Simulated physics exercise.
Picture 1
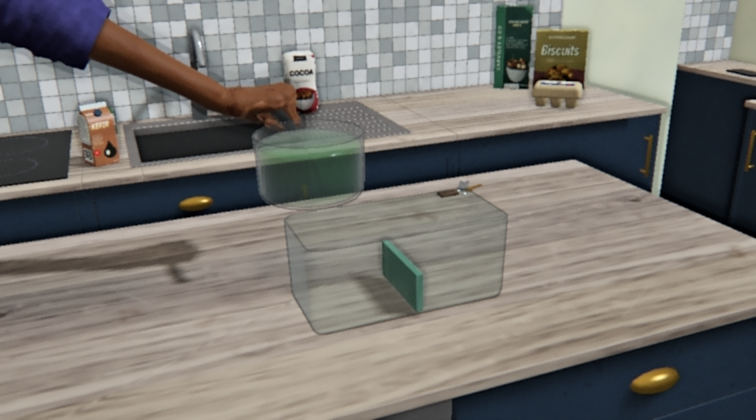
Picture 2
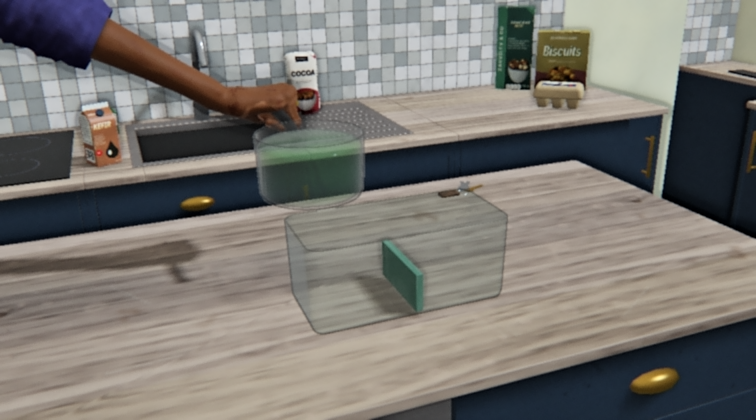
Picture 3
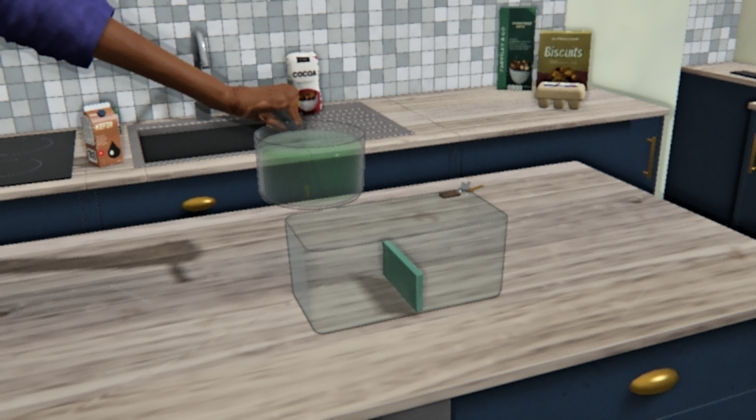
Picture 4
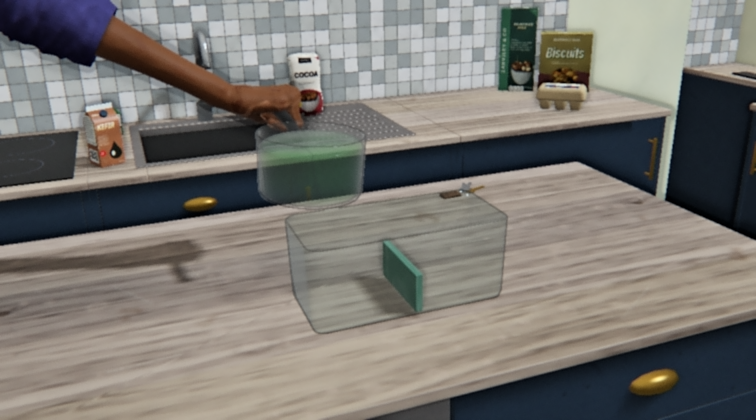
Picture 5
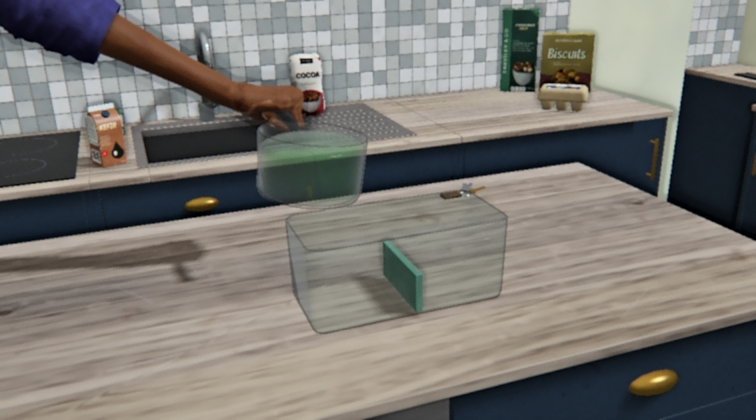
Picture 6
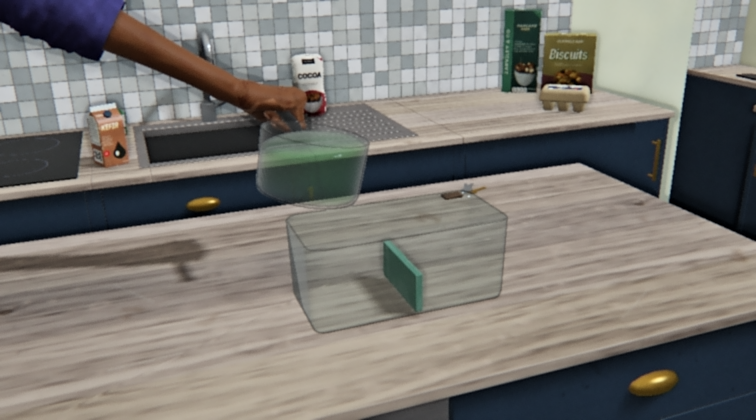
In a kitchen, a hand slowly tilts a clear round container of green liquid rightward above a transparent basin with a low green wall.
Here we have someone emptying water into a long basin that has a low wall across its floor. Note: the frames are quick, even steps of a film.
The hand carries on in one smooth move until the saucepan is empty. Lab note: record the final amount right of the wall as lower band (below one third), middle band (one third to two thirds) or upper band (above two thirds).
I'd put the amount right of the wall between the two marks of a third and two thirds.
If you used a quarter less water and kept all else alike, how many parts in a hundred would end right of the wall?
I'd put it at around 40 %.
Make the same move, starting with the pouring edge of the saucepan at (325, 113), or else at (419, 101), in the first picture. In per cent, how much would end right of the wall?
Estimate, first then second: 10 per cent and 90 per cent.
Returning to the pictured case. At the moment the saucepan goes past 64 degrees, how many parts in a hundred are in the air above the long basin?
Airborne share: Approx. 25 %.
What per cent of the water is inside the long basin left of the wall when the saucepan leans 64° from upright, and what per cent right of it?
About 5 % left and about 10 % right.
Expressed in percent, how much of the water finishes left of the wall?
Roughly 45 %.
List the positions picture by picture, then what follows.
The first frame shows tilt 0°; pouring edge (360, 128); surface from (256, 147) to (357, 135); the long basin's rim runs from (294, 235) to (488, 203); the wall's top is at (401, 257).
The second frame shows tilt 1°; pouring edge (360, 129); surface from (257, 147) to (357, 136).
The third frame shows tilt 2°; pouring edge (361, 130); surface from (257, 147) to (358, 136).
The fourth frame shows tilt 4°; pouring edge (362, 133); surface from (258, 147) to (359, 137).
The fifth frame shows tilt 8°; pouring edge (364, 136); surface from (261, 148) to (361, 138).
The sixth frame shows tilt 12°; pouring edge (365, 140); surface from (262, 149) to (362, 138).
A moment on, the saucepan is tipped part way and 64 per cent is still to pour, 3 is left of the wall and 10 right of it.
Next, the saucepan is tipped on its side and 17 per cent is still to pour, 22 is left of the wall and 54 right of it.
Then the saucepan is tipped on its side and 3 per cent is still to pour, 40 is left of the wall and 56 right of it.
Later the saucepan is tipped on its side and 0 per cent is still to pour, 43 is left of the wall and 56 right of it.
At rest 44 per cent lies left of the wall, 56 right of it and 0 outside.
